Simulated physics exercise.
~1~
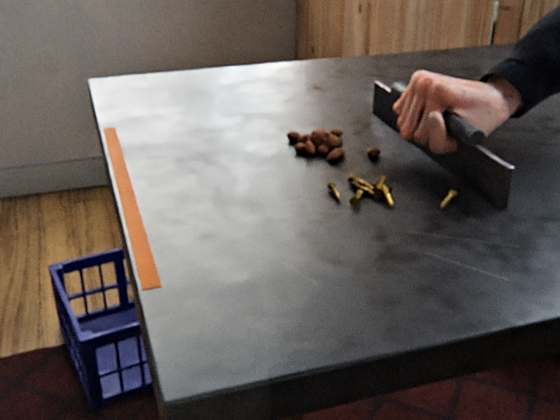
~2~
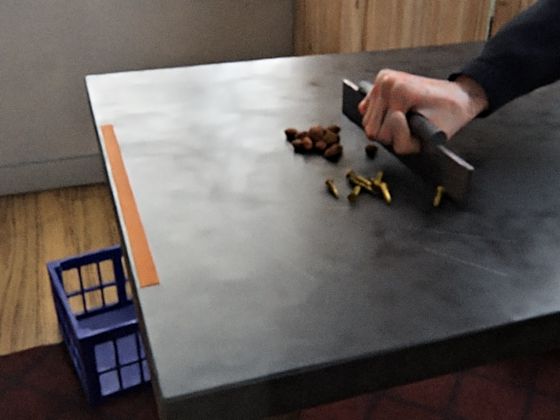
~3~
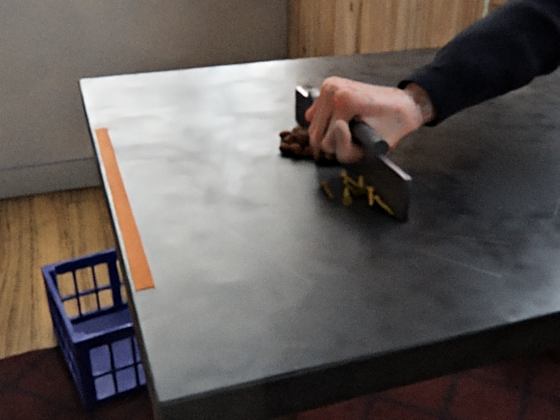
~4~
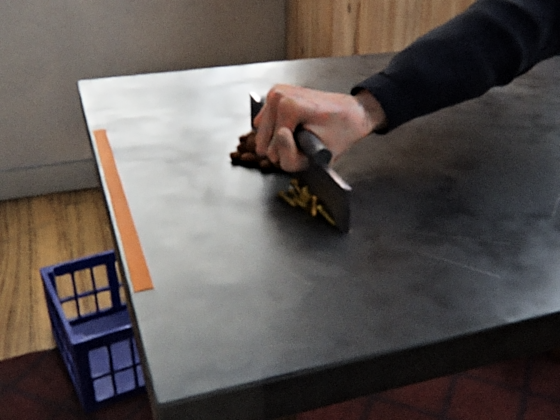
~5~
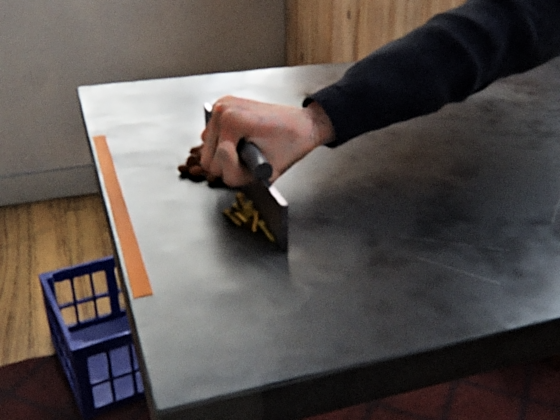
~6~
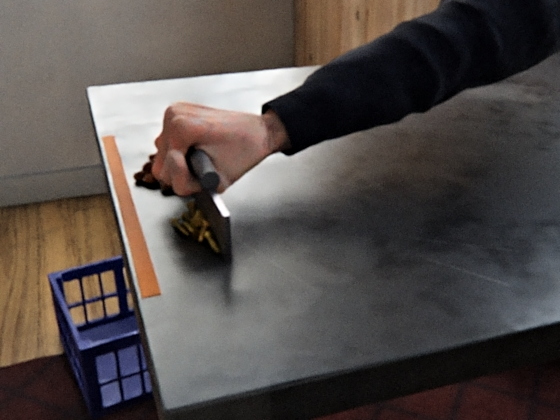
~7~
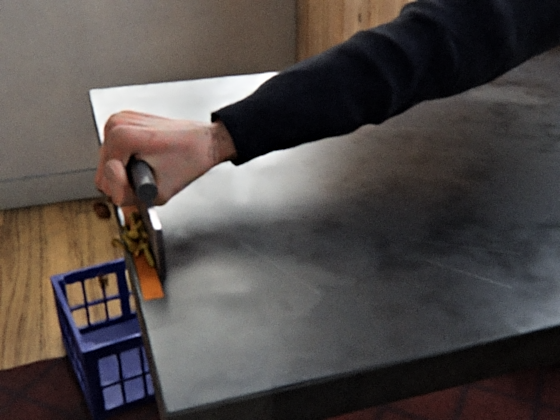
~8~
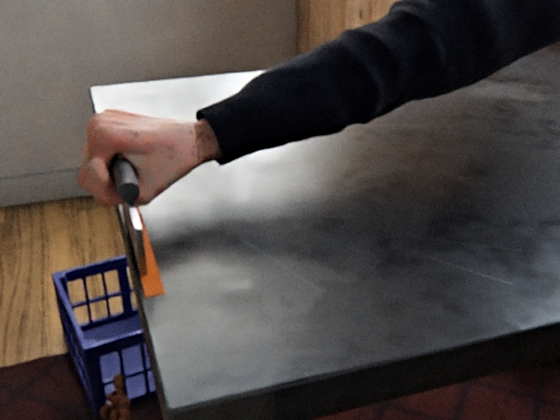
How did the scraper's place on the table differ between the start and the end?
At the start the scraper was over on the right side of the table, beyond the two small piles. By the end it was at the left edge, by the orange tape.
